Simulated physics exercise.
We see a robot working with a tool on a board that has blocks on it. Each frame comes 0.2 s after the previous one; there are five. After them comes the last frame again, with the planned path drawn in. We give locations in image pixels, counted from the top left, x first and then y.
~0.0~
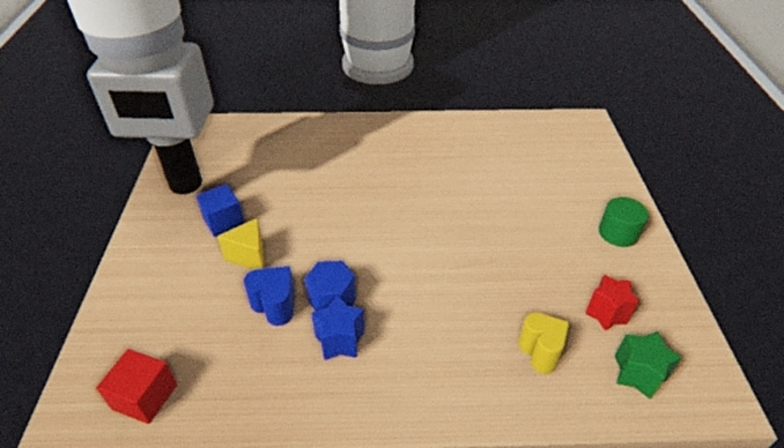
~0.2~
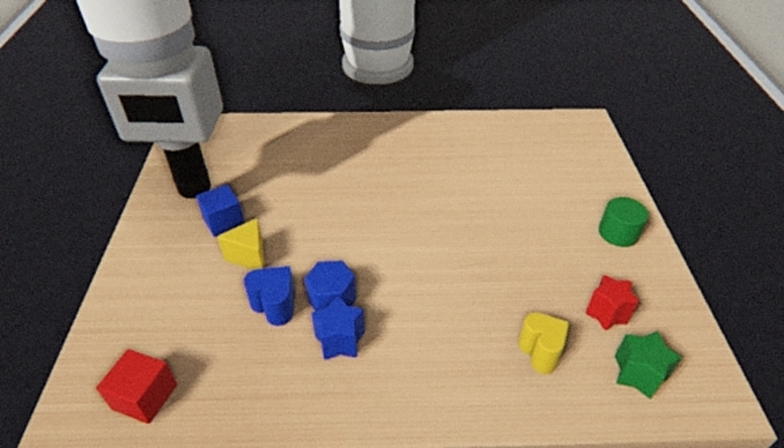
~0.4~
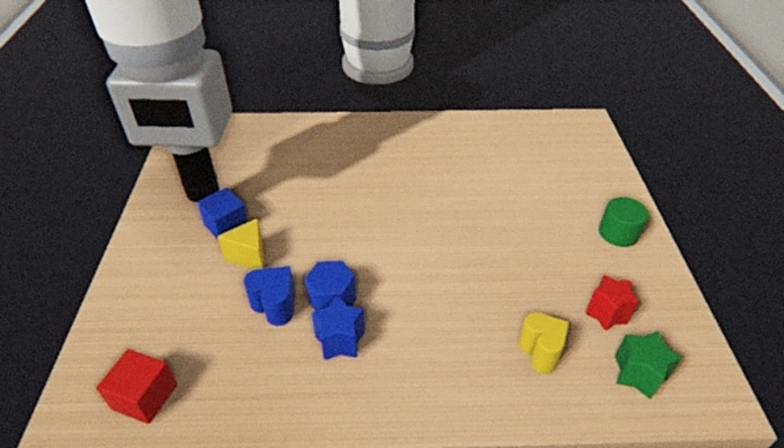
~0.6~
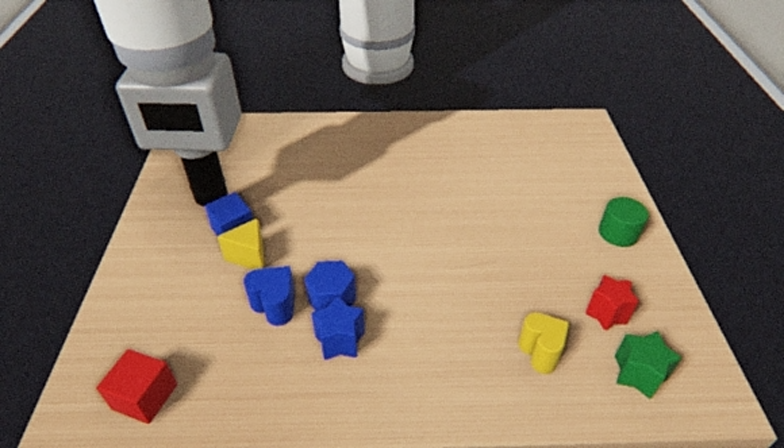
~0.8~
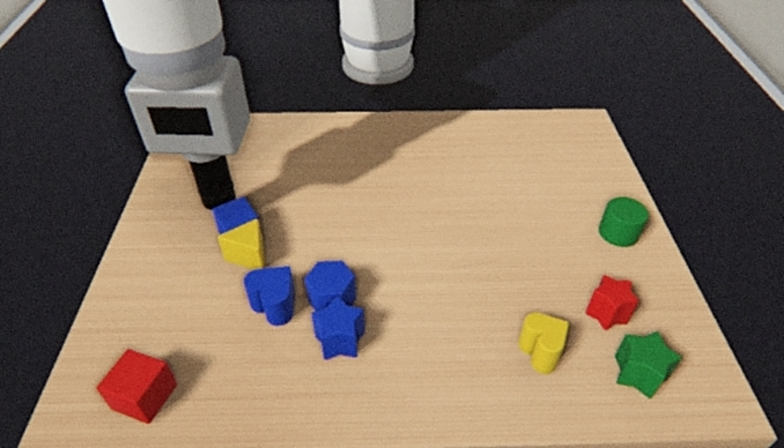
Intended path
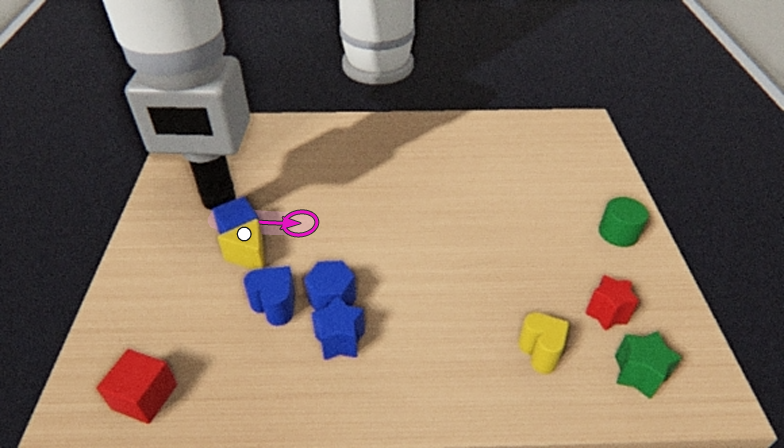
At first, a robot arm holds its dark tool tip just up and left of a blue cube on a wooden board scattered with colourful blocks. The tool moves slightly right and down, then nudges the cube a short way toward the yellow triangular block, while the other blocks stay still.
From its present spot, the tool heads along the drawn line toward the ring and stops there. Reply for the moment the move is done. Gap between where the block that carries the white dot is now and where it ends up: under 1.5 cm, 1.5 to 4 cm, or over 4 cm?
My prediction: Between 1.5 and 4 cm.
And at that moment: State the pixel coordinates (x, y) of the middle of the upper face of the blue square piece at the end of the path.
The middle of its top is at (264, 224).
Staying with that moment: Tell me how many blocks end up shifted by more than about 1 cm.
When the path ends, I think you'll find two blocks out of place by more than 1 cm.
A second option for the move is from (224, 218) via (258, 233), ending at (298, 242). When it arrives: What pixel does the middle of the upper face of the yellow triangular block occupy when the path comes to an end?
I'd expect the centre of its top face to be at (269, 268).
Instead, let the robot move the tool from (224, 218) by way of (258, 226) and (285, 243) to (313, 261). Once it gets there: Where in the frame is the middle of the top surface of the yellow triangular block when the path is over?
I'd place it at (248, 275), taking the centre of its top.
The line goes from (224, 218) through (249, 221) and (274, 223) to (300, 223); the dot is on the yellow triangular block.
What follows on the original path. Halfway along, tool (258, 205); blue square piece (261, 222), turned 25° clockwise; yellow triangular block (254, 246), turned 30° clockwise.
At the end, tool (298, 206); blue square piece (264, 224), turned 35° clockwise; yellow triangular block (255, 247), turned 35° clockwise.
